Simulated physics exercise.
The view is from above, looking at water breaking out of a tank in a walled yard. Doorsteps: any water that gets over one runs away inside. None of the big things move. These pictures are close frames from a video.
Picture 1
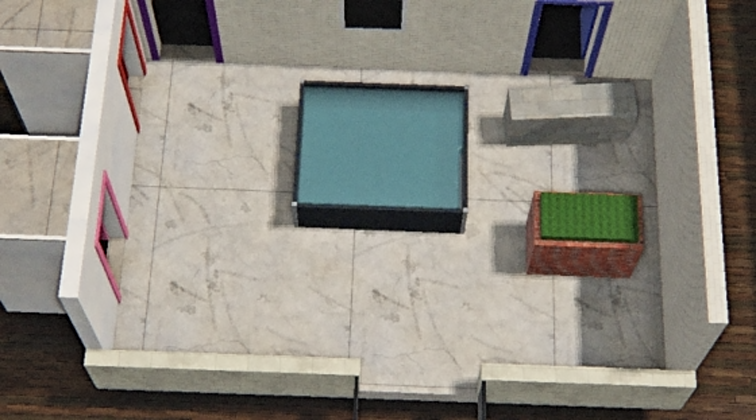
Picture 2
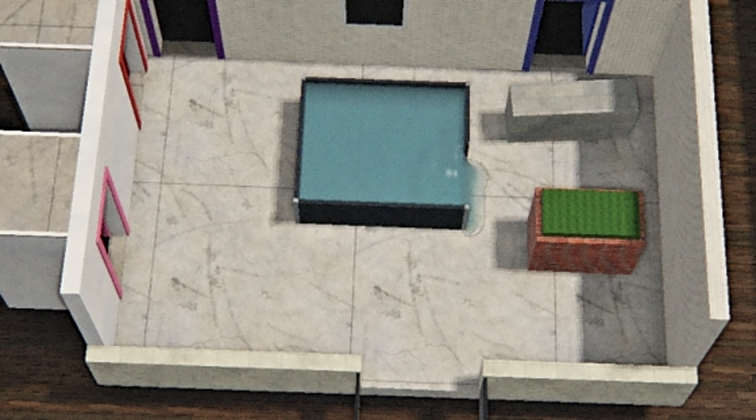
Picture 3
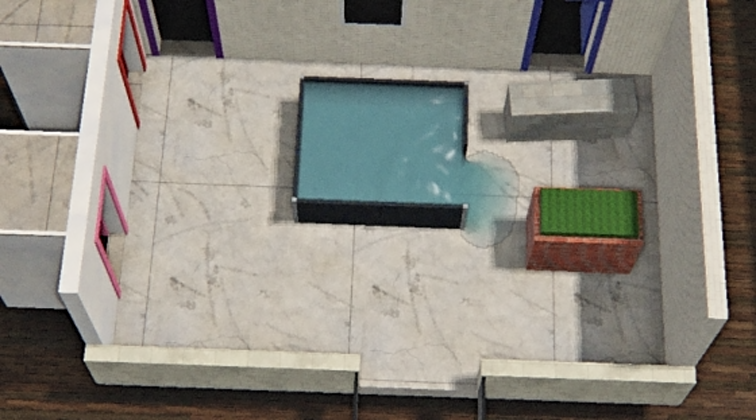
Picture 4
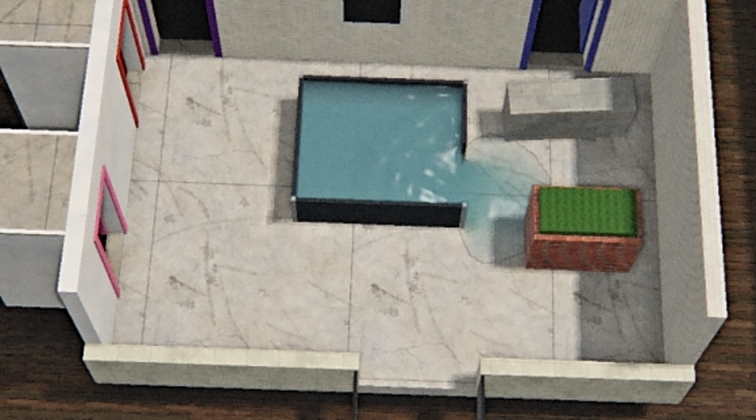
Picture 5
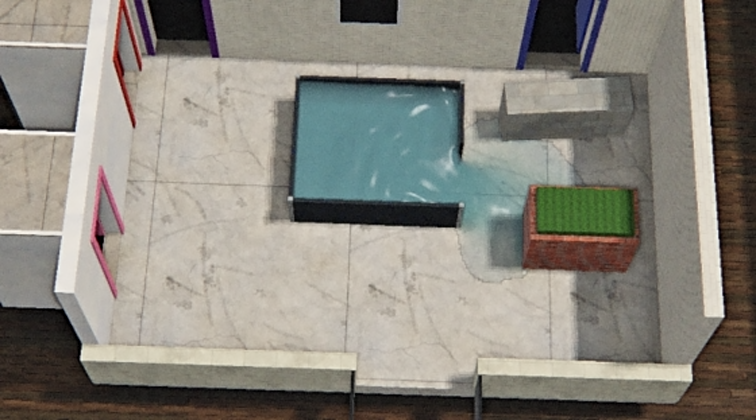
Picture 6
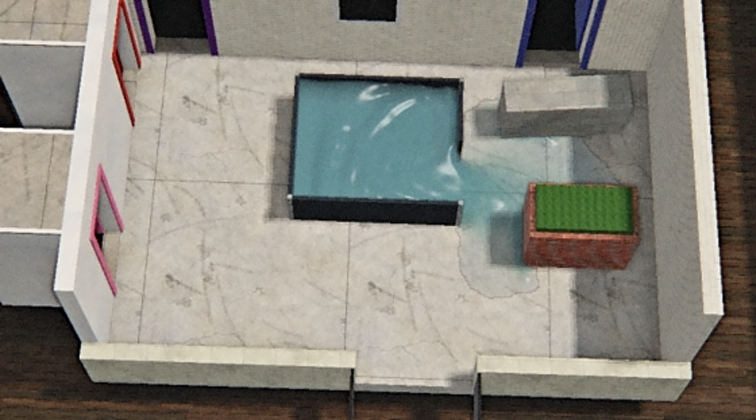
The clip opens on a dark-sided tank of still blue water in a walled yard, beside a grey block and a brick planter topped with green. Water breaks out through the tank's right side, spreads across the pale floor to the planter, and flows around it while the tank's surface ripples.
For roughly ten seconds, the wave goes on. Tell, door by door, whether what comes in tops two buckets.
My prediction: The pink door sees no more than two buckets come in; the red door sees more than two buckets come in; the purple door sees no more than two buckets come in; the blue door sees no more than two buckets come in.
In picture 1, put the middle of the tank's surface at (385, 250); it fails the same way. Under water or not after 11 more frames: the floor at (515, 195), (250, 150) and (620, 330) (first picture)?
Going through them in turn: Waterlogged, still bare and waterlogged.
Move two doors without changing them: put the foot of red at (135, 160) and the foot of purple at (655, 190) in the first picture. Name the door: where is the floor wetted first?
I'd go with the one in purple.
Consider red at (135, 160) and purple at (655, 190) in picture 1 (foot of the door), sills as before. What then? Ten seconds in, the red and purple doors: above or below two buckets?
Red door: Undershoots; purple door: Overshoots.
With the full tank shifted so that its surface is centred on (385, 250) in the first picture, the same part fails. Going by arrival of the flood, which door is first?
My answer: The blue one.
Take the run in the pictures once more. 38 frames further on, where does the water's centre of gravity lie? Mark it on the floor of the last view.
I'd put my finger on (471, 199).
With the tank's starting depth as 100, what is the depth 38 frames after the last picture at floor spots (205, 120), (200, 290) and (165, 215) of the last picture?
Approx. values, in order: 2 %, 0 %, 0 %.
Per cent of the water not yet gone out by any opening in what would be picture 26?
Near 96 in a hundred.
A moment on, water covers 20 % of the floor; the pink door not reached, the red door not reached, the purple door not reached, the blue door not reached.
Next, water covers 30 % of the floor; the pink door not reached, the red door not reached, the purple door not reached, the blue door not reached.
Then, water covers 40 % of the floor; the pink door not reached, the red door not reached, the purple door not reached, the blue door wet at the sill, nothing in.
Later, water covers 65 % of the floor; the pink door not reached, the red door under two buckets in, the purple door wet at the sill, nothing in, the blue door wet at the sill, nothing in.
In the end, water covers 95 % of the floor; the pink door under two buckets in, the red door over two buckets in, the purple door under two buckets in, the blue door wet at the sill, nothing in.
